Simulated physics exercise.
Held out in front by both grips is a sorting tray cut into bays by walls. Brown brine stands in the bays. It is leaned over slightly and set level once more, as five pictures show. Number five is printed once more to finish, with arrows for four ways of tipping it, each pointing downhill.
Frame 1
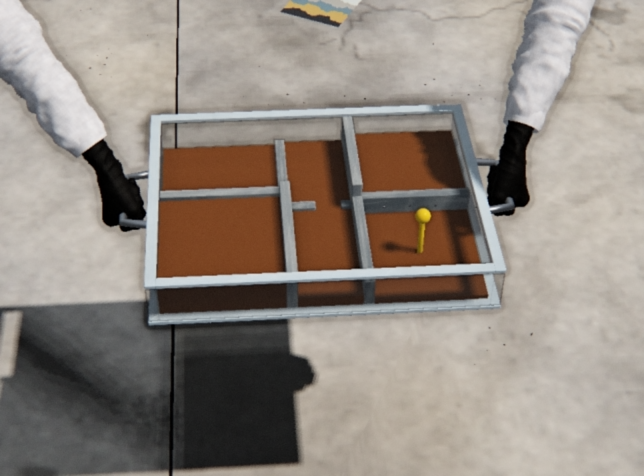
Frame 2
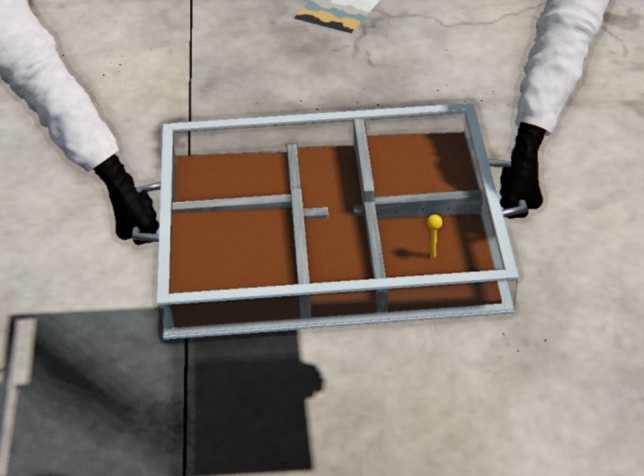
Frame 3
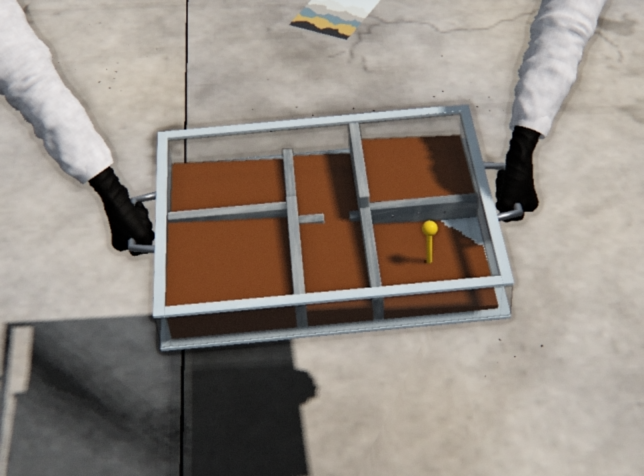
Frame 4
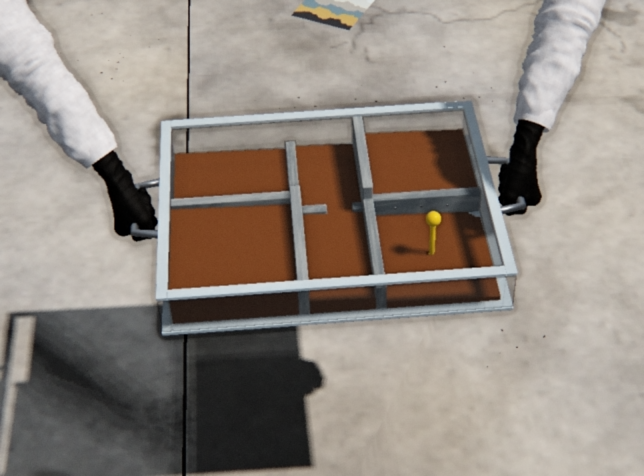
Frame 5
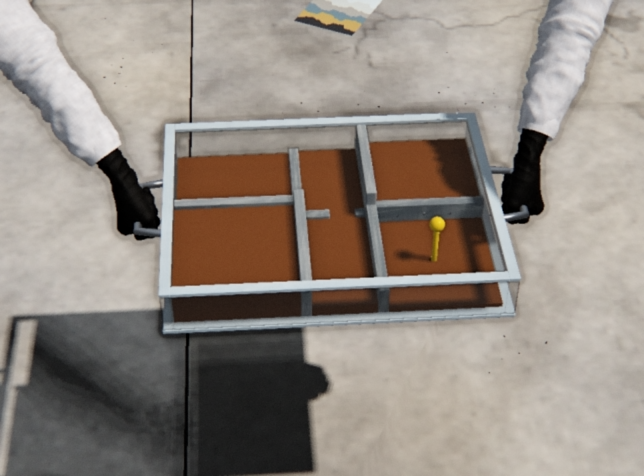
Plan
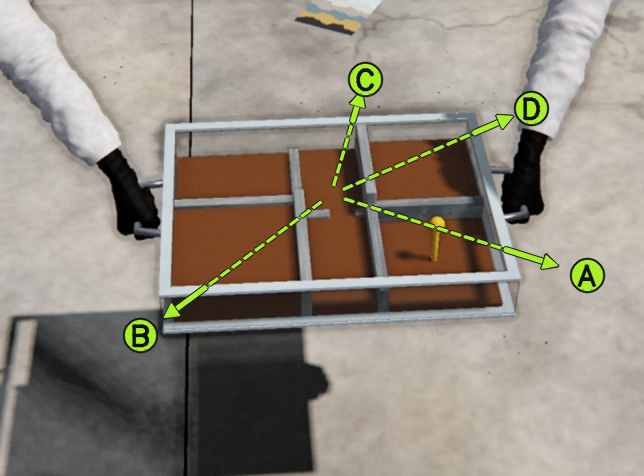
A shallow metal-framed tray of brown liquid, split by grey dividers into bays, is held over a pale, cracked concrete floor, seen from above at an angle. White-sleeved arms with black gloves grip its handles at left and right, a yellow round-topped peg stands in the front right bay, and dark shadow lies below left. The hands shift the tray slightly, tilt it gently down toward the front left, then level it.
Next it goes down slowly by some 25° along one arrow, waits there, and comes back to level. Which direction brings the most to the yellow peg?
A is best.
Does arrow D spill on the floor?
Yes, some is lost.
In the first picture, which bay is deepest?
It is the front left one.
In lime, A ends at (552, 264); B ends at (168, 314); C ends at (359, 96); D ends at (507, 118).
Choosing A, about 21 % of the liquid ends in the peg's bay; about 52 % goes over the rim.
Choosing B, about 5 % of the liquid ends in the peg's bay; about 49 % goes over the rim.
Choosing C, about 5 % of the liquid ends in the peg's bay; about 34 % goes over the rim.
Choosing D, about 4 % of the liquid ends in the peg's bay; about 45 % goes over the rim.
